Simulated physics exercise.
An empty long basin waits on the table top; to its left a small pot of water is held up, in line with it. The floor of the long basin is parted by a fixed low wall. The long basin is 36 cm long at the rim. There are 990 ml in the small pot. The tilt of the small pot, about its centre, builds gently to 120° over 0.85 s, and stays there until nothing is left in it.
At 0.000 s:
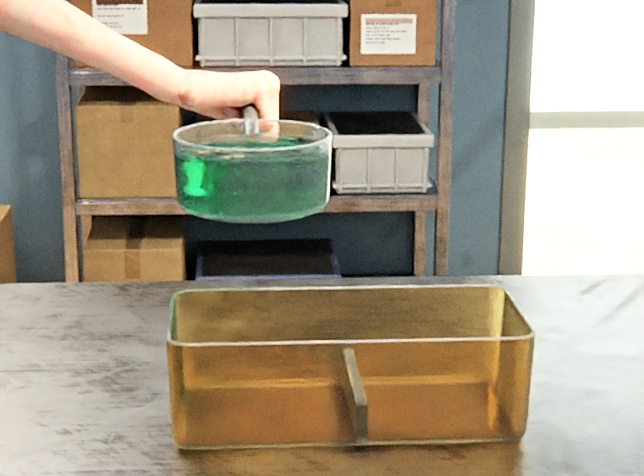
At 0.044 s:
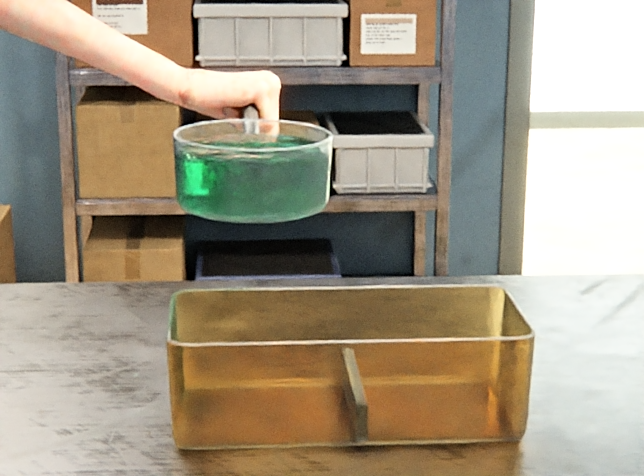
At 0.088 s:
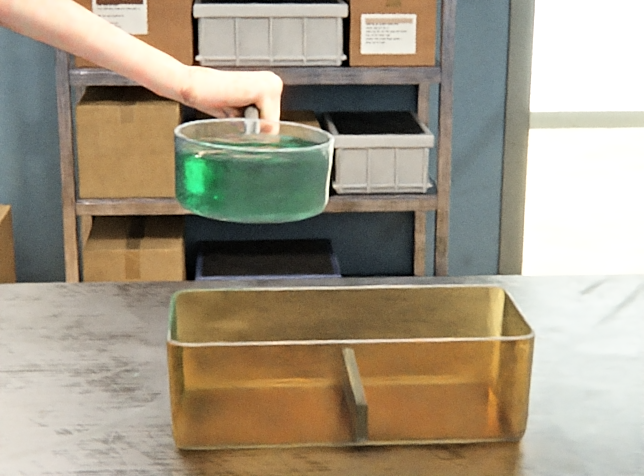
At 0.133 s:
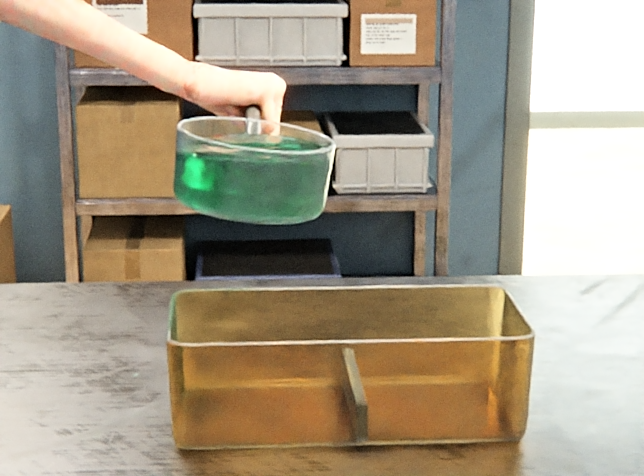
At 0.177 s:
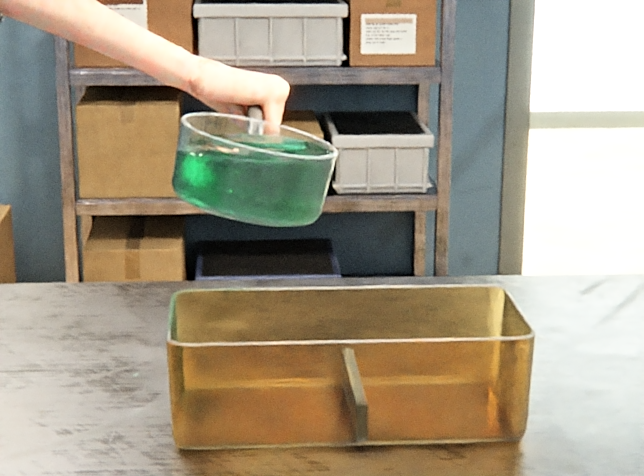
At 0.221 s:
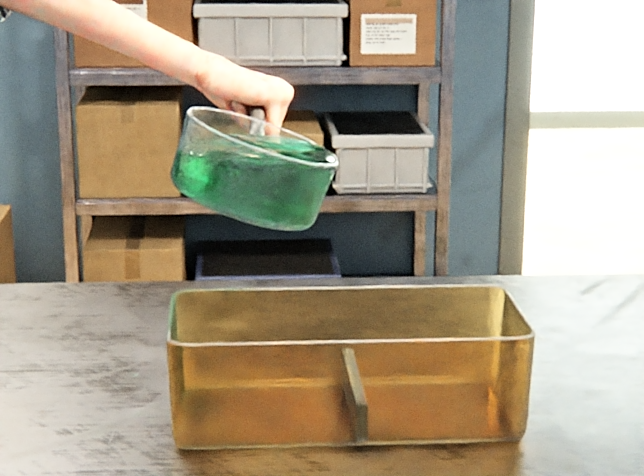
A small clear pot of green liquid, gripped by a hand, hangs nearly level above the left part of a long, amber-tinted basin with a low divider on a table. Slowly at first, then more noticeably, the hand tilts the pot, its right rim dipping while the liquid shifts toward that side.
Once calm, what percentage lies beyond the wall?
About 68 per cent.
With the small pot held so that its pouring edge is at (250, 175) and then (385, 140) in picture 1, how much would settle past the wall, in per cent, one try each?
In turn about 15 and 80 per cent.
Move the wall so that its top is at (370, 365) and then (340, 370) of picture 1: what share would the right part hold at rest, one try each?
In turn about 60 and 75 per cent.
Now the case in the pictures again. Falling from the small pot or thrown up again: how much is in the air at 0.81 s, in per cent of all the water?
Some 6 per cent.
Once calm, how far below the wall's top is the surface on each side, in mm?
Left about 30 mm, right about 14 mm.
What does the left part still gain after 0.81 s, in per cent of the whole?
About 8 per cent.
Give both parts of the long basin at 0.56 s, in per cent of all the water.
Left about 0, right about 24.
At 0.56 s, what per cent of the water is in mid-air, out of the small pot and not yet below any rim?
About 46 per cent.
After 0.56 s the tilt is 89° and 29 per cent is still to pour, 0 is left of the wall and 25 right of it.
After 0.81 s the tilt is 119° and 2 per cent is still to pour, 22 is left of the wall and 69 right of it.
After 1.07 s the tilt is 120° and 0 per cent is still to pour, 30 is left of the wall and 68 right of it.
After 1.35 s the tilt is 120° and 0 per cent is still to pour, 31 is left of the wall and 68 right of it.
In the end 31 per cent lies left of the wall, 68 right of it and 1 outside.
